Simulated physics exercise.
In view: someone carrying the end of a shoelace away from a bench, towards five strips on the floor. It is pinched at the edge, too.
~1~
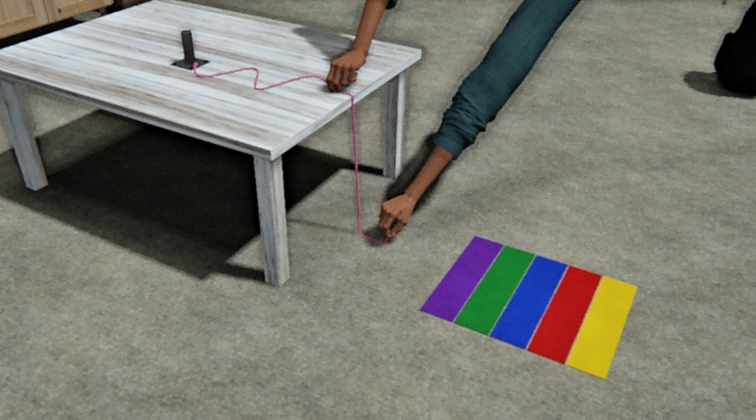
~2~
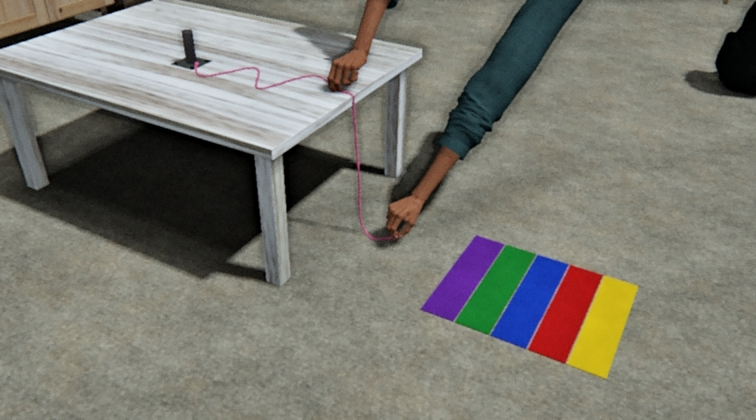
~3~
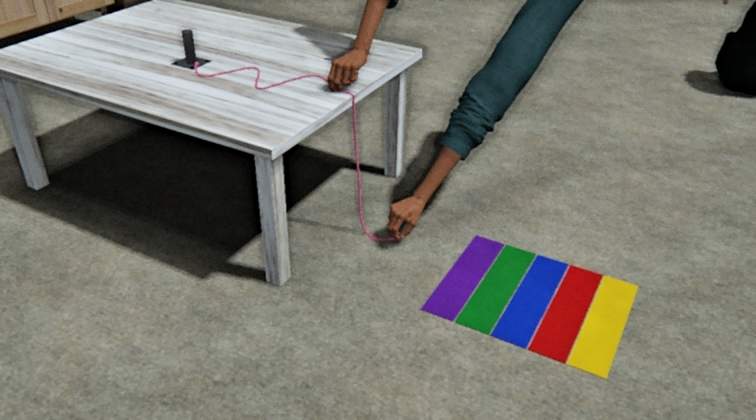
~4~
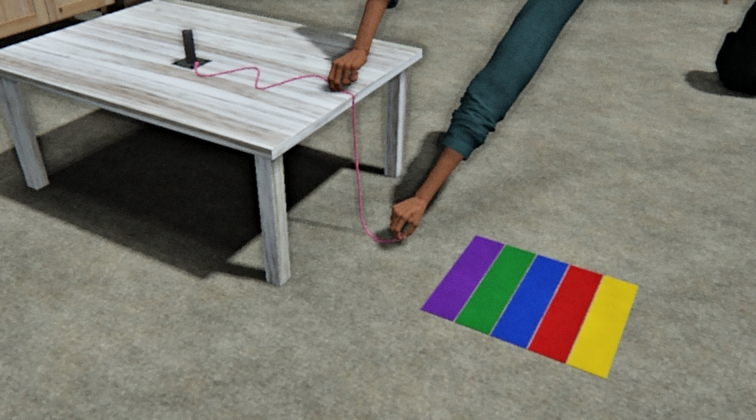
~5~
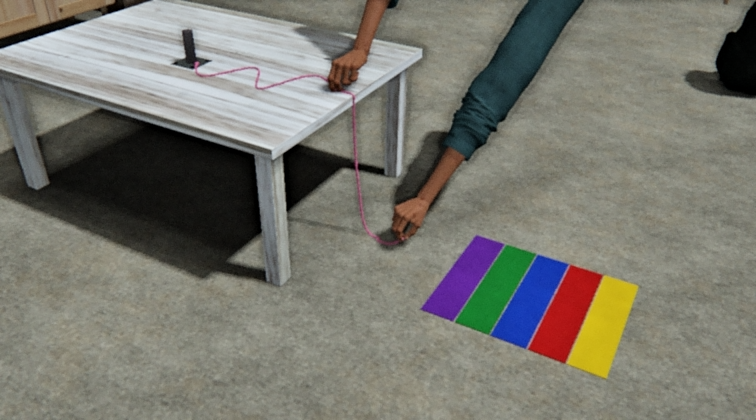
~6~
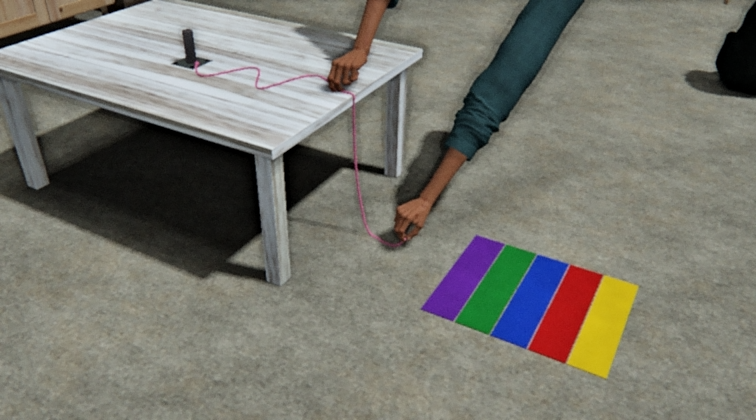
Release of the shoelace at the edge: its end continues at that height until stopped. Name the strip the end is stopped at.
Yellow.
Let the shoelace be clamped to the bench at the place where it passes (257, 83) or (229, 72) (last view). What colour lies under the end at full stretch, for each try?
The end reaches blue and then red.
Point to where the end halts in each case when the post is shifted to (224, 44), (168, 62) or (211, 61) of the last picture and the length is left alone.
Per try, approx.: (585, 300); (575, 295); (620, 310).
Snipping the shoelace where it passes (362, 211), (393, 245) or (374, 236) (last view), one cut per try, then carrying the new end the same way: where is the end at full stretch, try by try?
Try by try, the places come out as (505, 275), (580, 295) and (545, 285).
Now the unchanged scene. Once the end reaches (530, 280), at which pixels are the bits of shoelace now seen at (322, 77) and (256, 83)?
At (360, 138), then (308, 88).
Soon after, end near (530, 280); over blue.
Then, end near (576, 296); over red.
At full stretch, end near (604, 305); over yellow. It halts on the yellow strip.
